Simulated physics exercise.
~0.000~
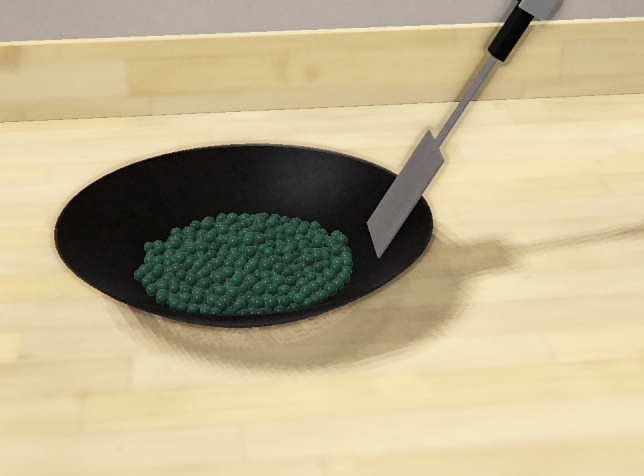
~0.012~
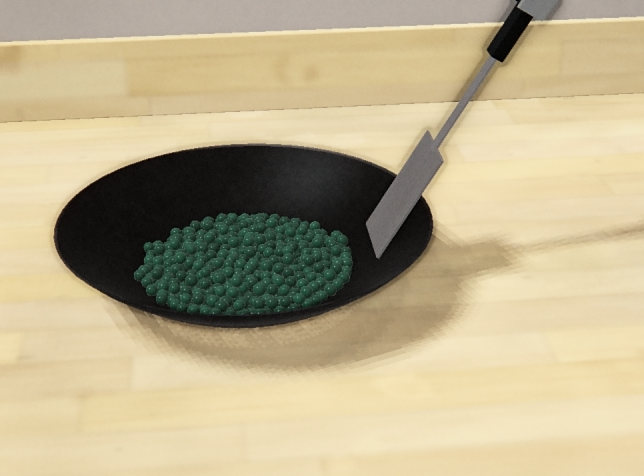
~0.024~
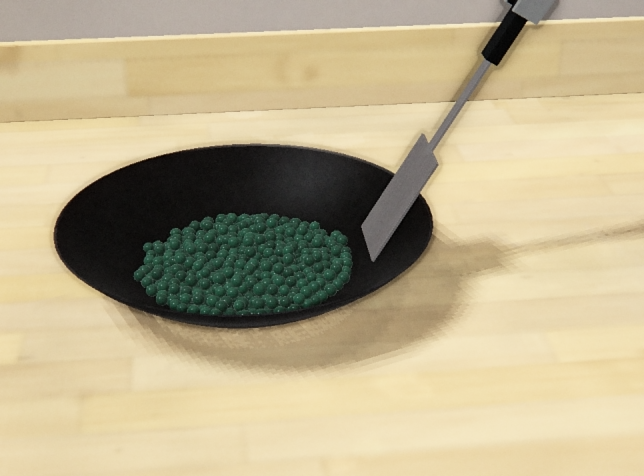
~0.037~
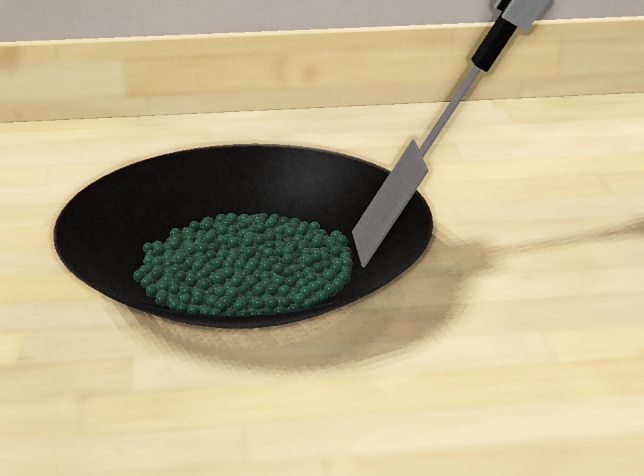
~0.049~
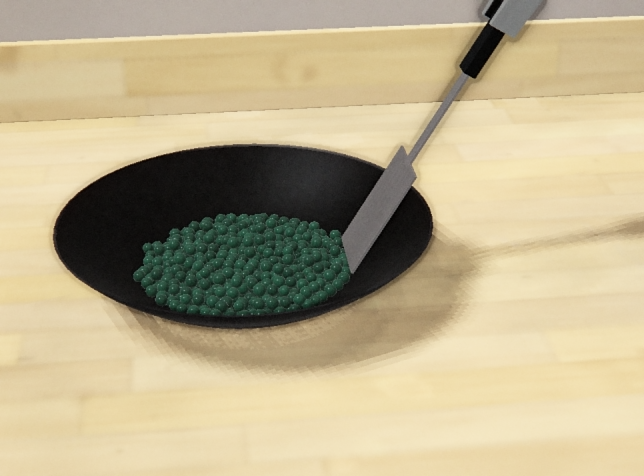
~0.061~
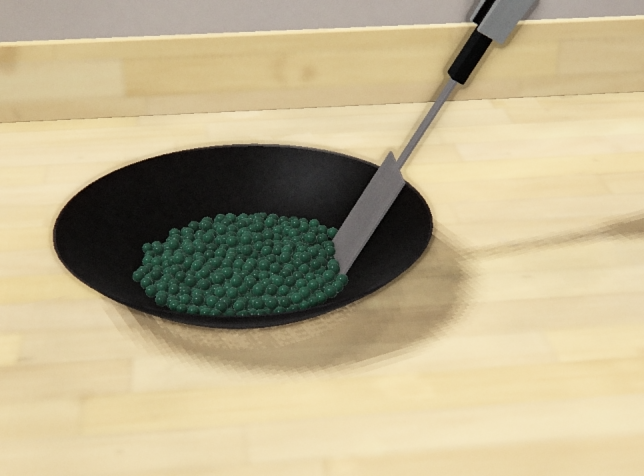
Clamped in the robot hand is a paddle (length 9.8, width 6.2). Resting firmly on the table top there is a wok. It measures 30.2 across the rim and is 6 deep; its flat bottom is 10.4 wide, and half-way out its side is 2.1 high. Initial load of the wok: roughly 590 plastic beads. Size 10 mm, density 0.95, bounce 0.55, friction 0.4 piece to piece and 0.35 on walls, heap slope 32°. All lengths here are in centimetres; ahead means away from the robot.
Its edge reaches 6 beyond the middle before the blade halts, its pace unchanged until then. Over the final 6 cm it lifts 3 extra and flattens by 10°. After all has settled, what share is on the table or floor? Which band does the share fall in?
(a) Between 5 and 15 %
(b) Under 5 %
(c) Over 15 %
Answer: B.
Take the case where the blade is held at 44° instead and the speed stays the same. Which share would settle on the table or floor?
I'd put it at about 0 per cent.
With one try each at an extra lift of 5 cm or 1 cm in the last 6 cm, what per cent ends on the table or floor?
Result, in order: Approx. 0 % and 0 %.
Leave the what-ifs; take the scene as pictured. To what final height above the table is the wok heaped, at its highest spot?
It reaches roughly 5.5 cm.
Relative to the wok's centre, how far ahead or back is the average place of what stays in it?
4.0 cm ahead.
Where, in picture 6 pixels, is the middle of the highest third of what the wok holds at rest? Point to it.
(142, 254).
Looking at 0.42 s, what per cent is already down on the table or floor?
Fraction noted: Close to 0 per cent.
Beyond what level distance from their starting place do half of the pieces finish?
Some 3 cm.
By 0.13 s, sloping 59°, highest piece 9 above the table; 586 in the wok.
By 0.19 s, sloping 56°, highest piece 10 above the table; 586 in the wok.
By 0.42 s, sloping 49°, highest piece 7 above the table; 585 in the wok, 1 on the table or floor.
By 1.47 s, sloping 49°, highest piece 5 above the table; 585 in the wok, 1 on the table or floor.
Final count, 585 in the wok, 1 on the table or floor. That is 0 % on the table or floor.
